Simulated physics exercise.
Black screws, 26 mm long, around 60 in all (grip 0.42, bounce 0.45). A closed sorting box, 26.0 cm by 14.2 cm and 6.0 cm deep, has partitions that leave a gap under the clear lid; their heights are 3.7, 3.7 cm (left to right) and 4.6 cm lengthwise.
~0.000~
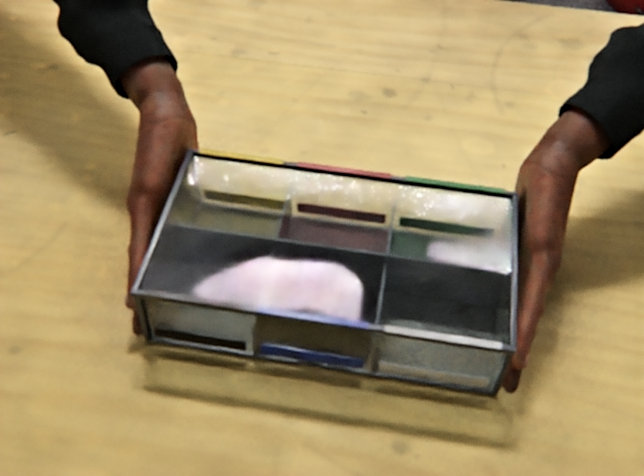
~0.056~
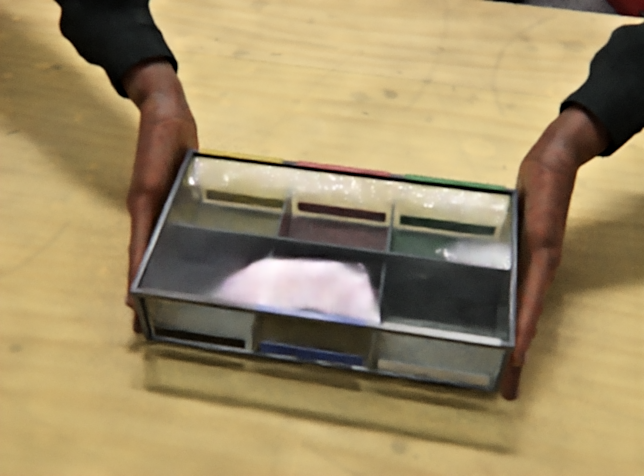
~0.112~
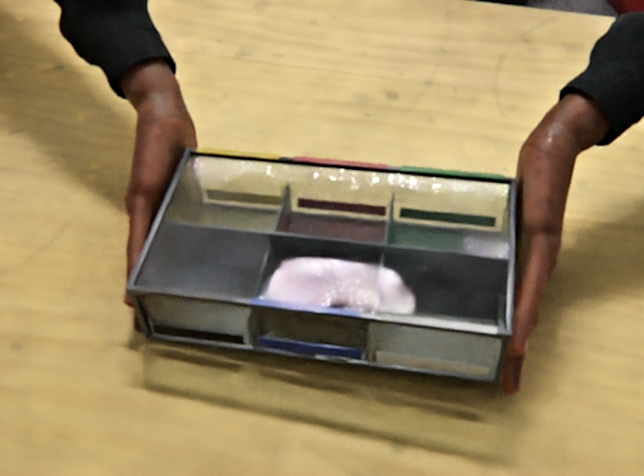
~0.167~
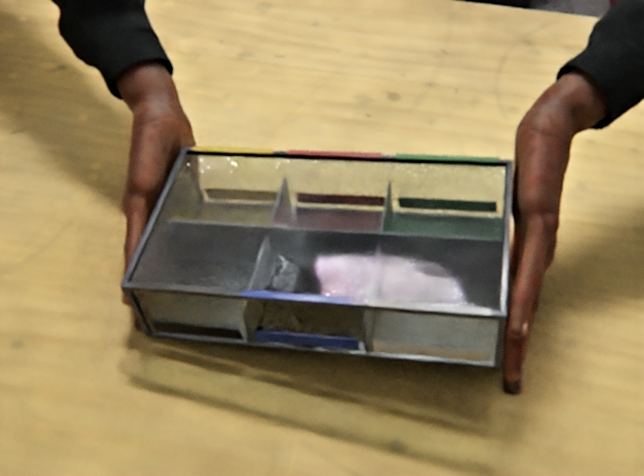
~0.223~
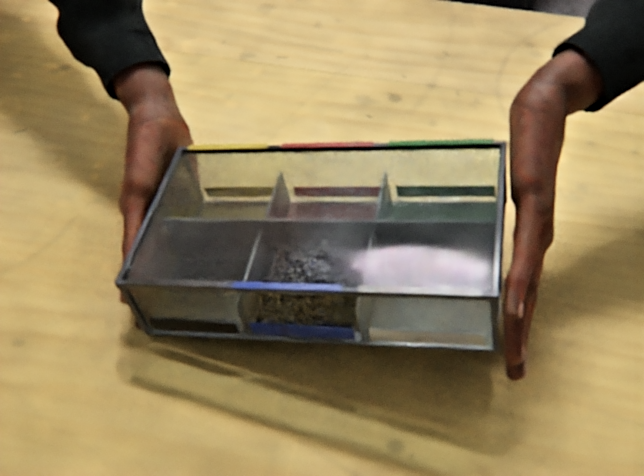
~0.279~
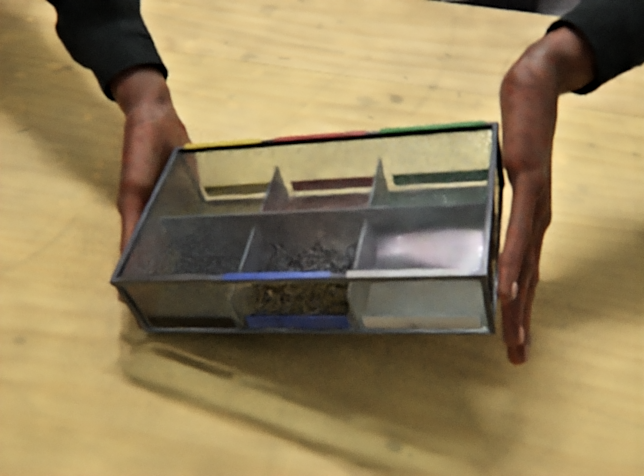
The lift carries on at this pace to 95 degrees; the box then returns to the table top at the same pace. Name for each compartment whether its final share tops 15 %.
Red compartment: Under; blue compartment: Over; green compartment: Under; yellow compartment: Under; white compartment: Under; black compartment: Over.
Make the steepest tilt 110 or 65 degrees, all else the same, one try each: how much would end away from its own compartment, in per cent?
Some 95 and 0 per cent.
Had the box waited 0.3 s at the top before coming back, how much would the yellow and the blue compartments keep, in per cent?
Then: Yellow 5, blue 35.
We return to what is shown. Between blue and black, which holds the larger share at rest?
The black compartment.
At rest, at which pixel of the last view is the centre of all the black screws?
At about (205, 294).
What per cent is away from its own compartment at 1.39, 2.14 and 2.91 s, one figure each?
In turn: 20, 60, 60.
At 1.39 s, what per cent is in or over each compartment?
Red 0, blue 80, green 0, yellow 0, white 0, black 20.
After 1.39 s, tilt 95 degrees; blue 80 %, black 20 %.
After 2.14 s, tilt 42 degrees; blue 40 %, black 60 %.
Then, at 2.91 s, tilt 0 degrees; blue 40 %, black 60 %.
In the end, at 3.5 s, red 0 %, blue 40 %, green 0 %, yellow 0 %, white 0 %, black 60 %.
